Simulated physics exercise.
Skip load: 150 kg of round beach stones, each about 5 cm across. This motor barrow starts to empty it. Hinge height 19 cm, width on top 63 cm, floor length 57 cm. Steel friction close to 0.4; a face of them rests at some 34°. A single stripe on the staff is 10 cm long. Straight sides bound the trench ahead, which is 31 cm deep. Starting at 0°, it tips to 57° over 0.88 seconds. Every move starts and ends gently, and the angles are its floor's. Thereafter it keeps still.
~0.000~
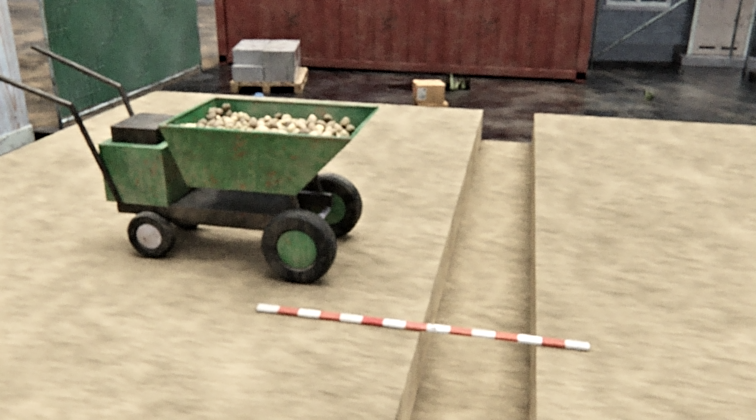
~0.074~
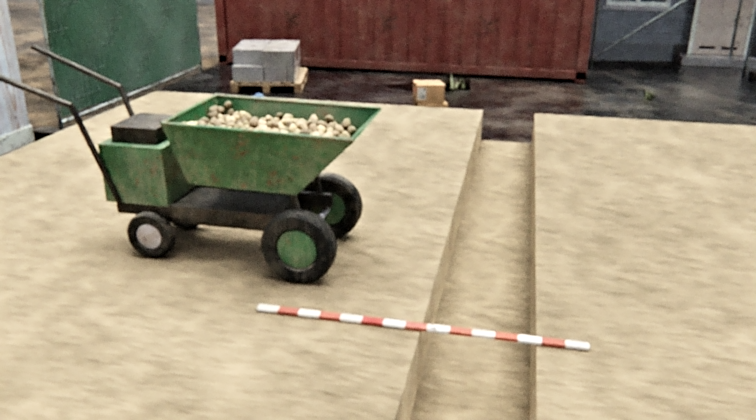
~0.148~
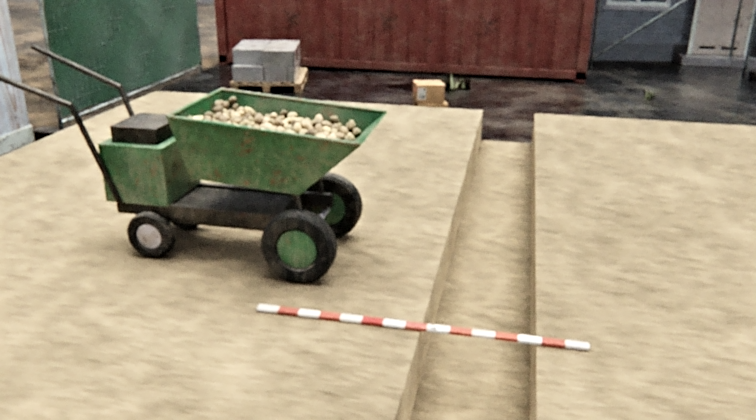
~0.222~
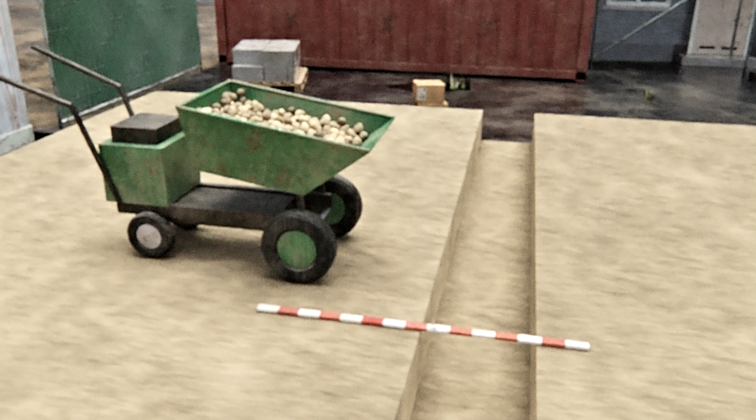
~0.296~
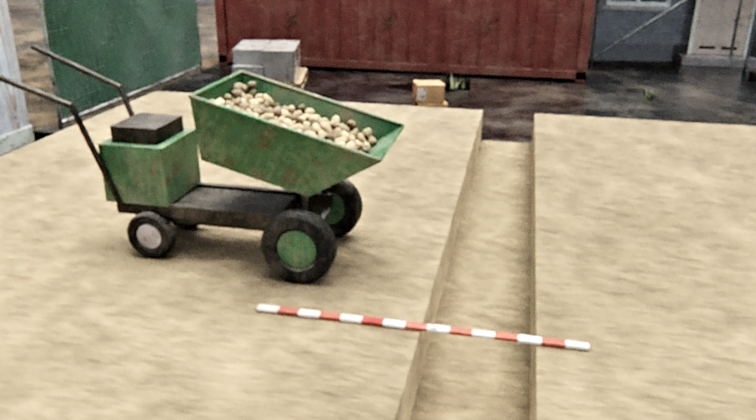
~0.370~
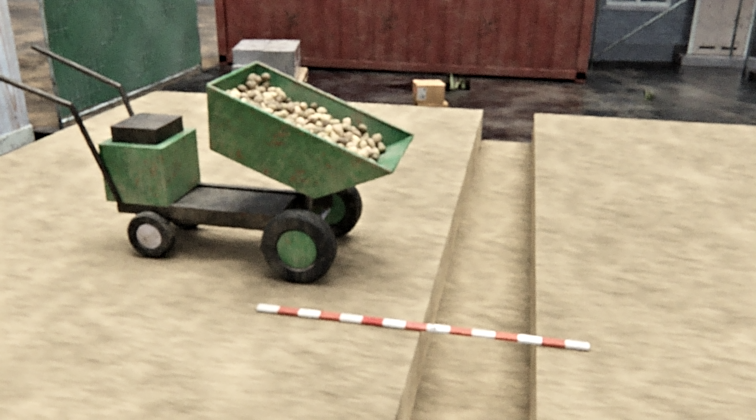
The green skip of a motor barrow, loaded with pale and brownish stones, sits level at first, then starts to tilt slowly toward the trench on the right. Its rear rises clear of the chassis and its front lip dips, steepening steadily, while the wheels stay put behind the red-and-white staff.
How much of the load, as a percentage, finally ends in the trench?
I would put it at about 93 per cent.
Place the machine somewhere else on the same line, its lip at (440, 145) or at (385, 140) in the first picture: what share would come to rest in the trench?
About 35 per cent from the first spot, about 80 from the second.
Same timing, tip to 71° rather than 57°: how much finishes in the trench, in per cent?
Roughly 100%.
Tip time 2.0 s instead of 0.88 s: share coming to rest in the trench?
95 per cent.
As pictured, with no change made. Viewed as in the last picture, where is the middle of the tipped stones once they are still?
I'd point somewhere around (482, 314).
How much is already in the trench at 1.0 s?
10 per cent, give or take.
After 0.7 s the floor is at 48°; 100 % in the skip; the foremost stones are at (410, 199).
After 1.0 s the floor is at 57°; 88 % in the skip, 1 % short of the trench, 12 % in the trench; the foremost stones are at (483, 270).
After 1.3 s the floor is at 57°; 46 % in the skip, 54 % in the trench; the foremost stones are at (544, 301).
After 3.3 s the floor is at 57°; 6 % in the skip, 93 % in the trench; the foremost stones are at (591, 306).
